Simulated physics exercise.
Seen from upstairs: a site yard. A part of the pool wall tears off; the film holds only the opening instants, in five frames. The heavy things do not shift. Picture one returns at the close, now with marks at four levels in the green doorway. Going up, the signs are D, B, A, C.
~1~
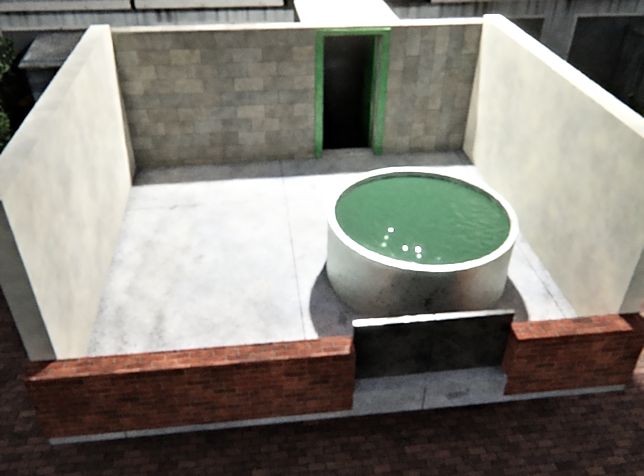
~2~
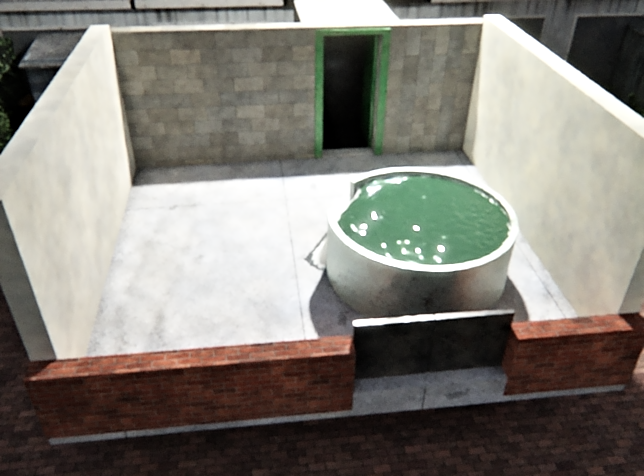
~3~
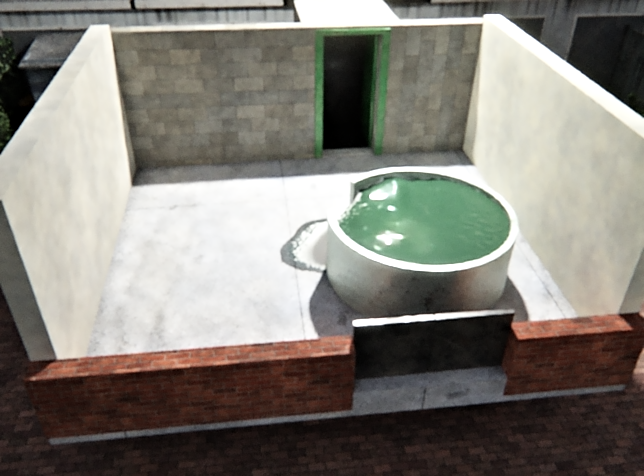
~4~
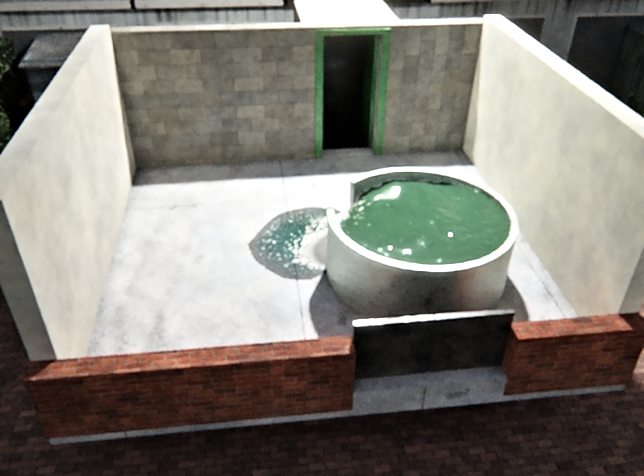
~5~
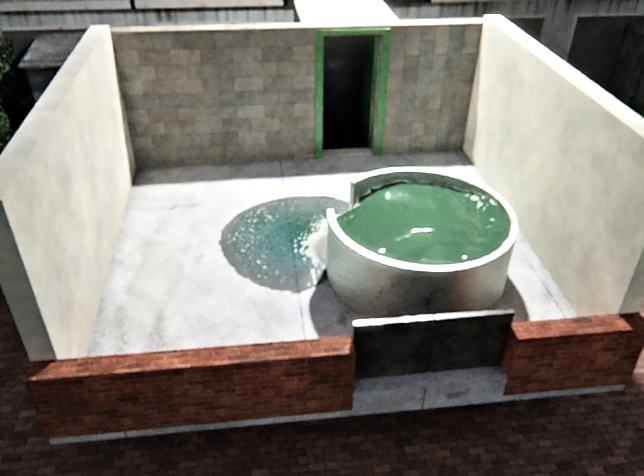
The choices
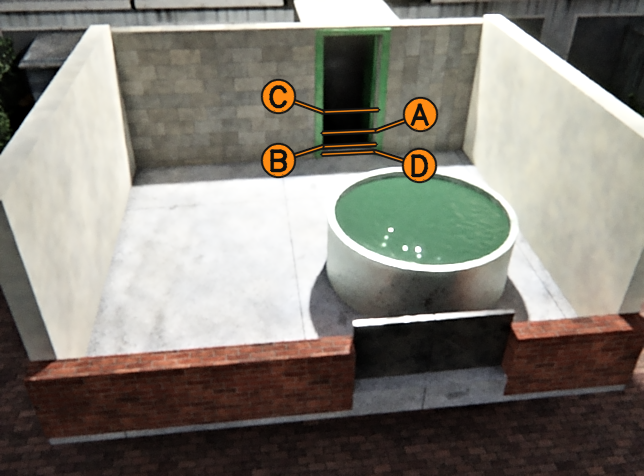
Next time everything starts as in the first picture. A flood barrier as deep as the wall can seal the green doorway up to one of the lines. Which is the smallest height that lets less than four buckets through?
Take D.
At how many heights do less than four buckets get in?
All of them.
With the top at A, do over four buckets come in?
No.
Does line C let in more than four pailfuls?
No, not at all.
On the marked copy, A at (349, 132); B at (349, 145); C at (350, 110); D at (348, 153); from the bottom up D, B, A, C.
If A is chosen, nothing gets over.
If B is chosen, nothing gets over.
If C is chosen, nothing gets over.
If D is chosen, a splash gets over, under a bucket.
